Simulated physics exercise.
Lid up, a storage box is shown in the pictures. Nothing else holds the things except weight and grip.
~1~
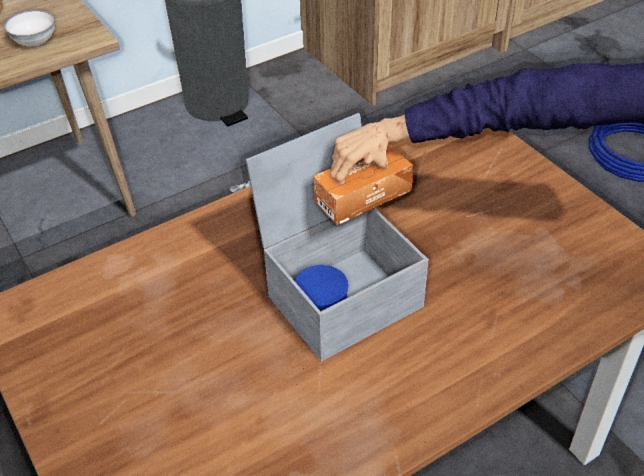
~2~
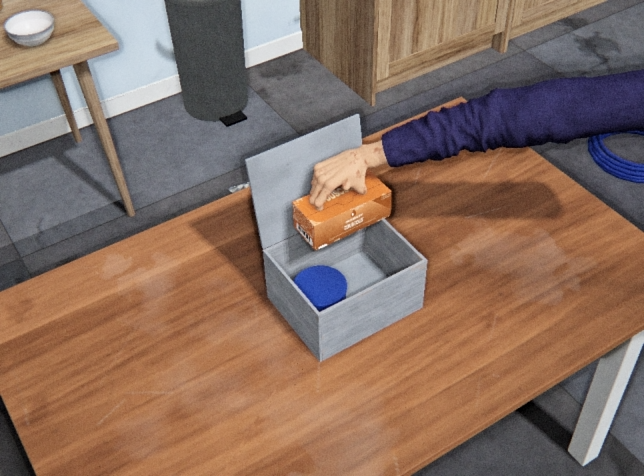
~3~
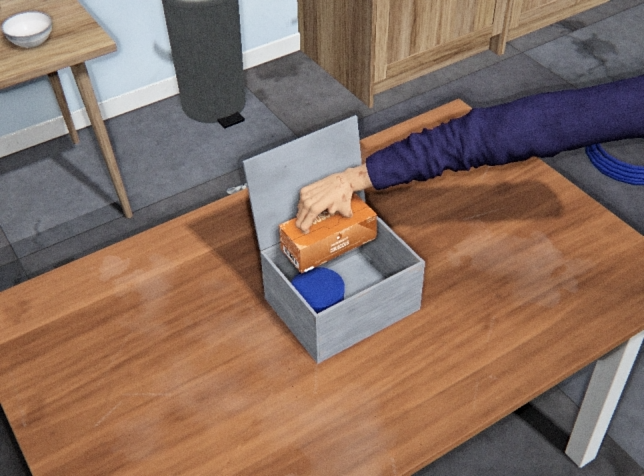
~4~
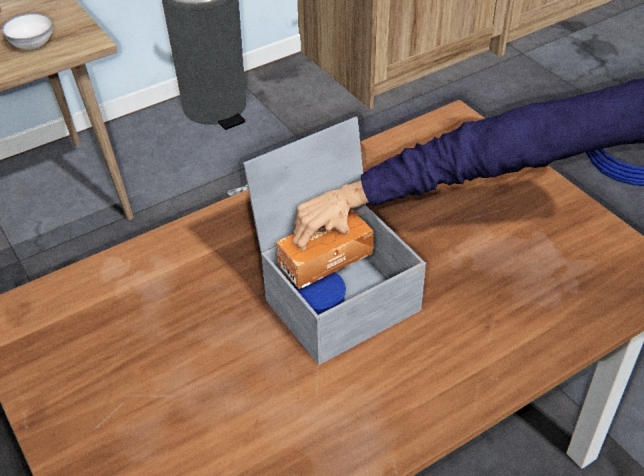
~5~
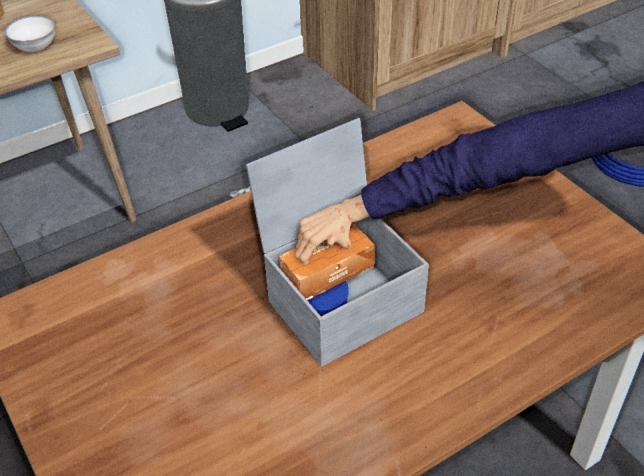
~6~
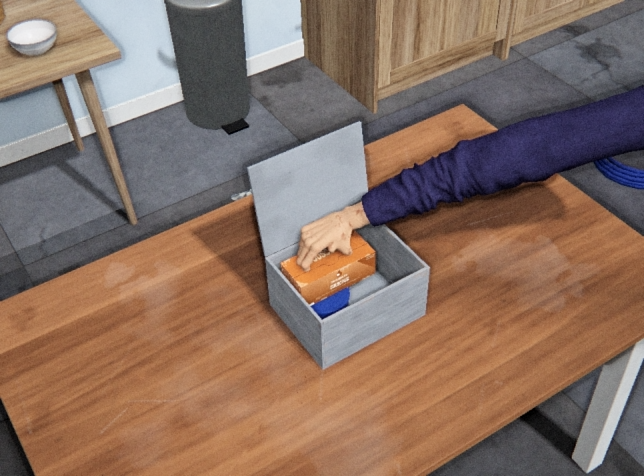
The video shows a hand in a dark blue sleeve moving an orange carton left and downward over an open gray storage box containing a blue tub, then lowering it inside while still gripping it.
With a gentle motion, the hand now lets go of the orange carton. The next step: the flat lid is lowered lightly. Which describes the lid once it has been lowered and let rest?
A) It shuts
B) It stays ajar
It shuts.
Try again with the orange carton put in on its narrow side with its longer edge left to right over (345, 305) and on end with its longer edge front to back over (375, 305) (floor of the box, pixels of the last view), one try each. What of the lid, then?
With the first packing the lid lowers fully; with the second it is left gaping.
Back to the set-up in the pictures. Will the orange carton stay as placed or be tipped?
In the end, it keeps its orientation.
Then, 1.10 s on from there, lid starting down.
Then, 1.60 s on from there, lid 53° above the rim.
Then, 1.90 s on from there, lid 20° above the rim.
Then, 2.70 s on from there, lid shut.
In the end, lid shut; both unmoved. At the end, from the last picture's camera, orange carton near (329, 269).
